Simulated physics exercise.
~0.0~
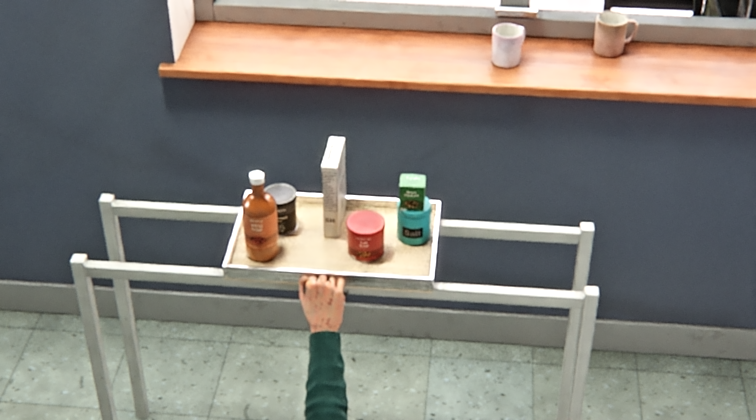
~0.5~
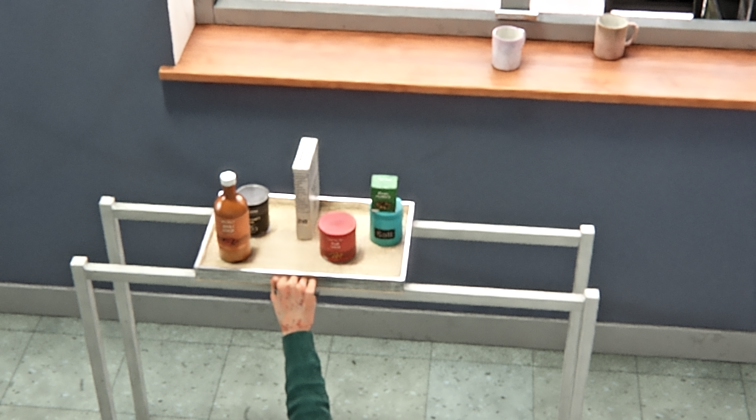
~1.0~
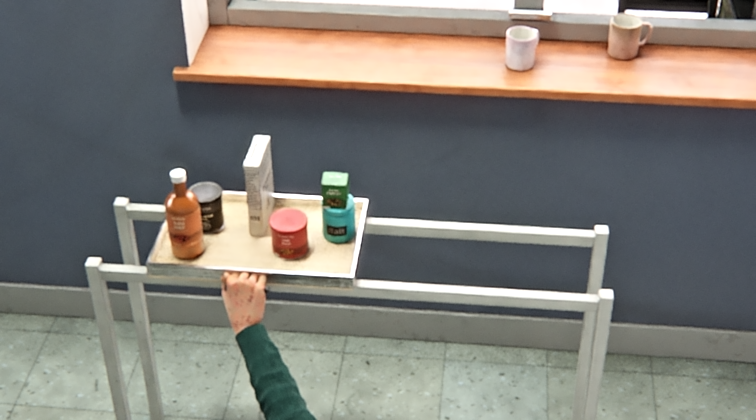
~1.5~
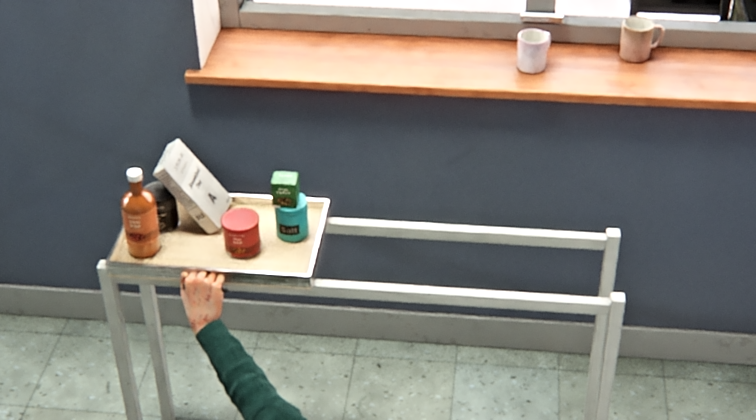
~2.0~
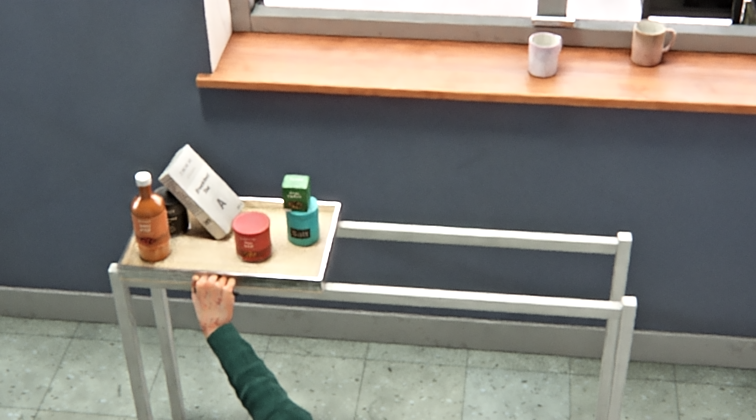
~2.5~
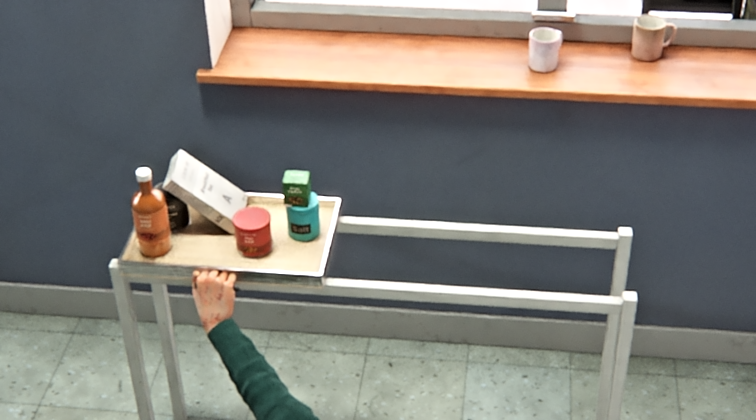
In a room with a dark blue-grey wall and a pale tiled floor, seen from slightly above, a shallow tray sits on a long whitish rack below a wooden sill holding two mugs. On the tray stand an orange bottle and black tin at left, an upright white packet in the middle, a red tin in front, and a turquoise jar with a green packet at right. A green-sleeved hand grips the front edge and pulls the tray left. At the rack's left end it stops, and the white packet tips left towards the black tin. It ends leaning steeply there, while the orange bottle and green packet stay upright.
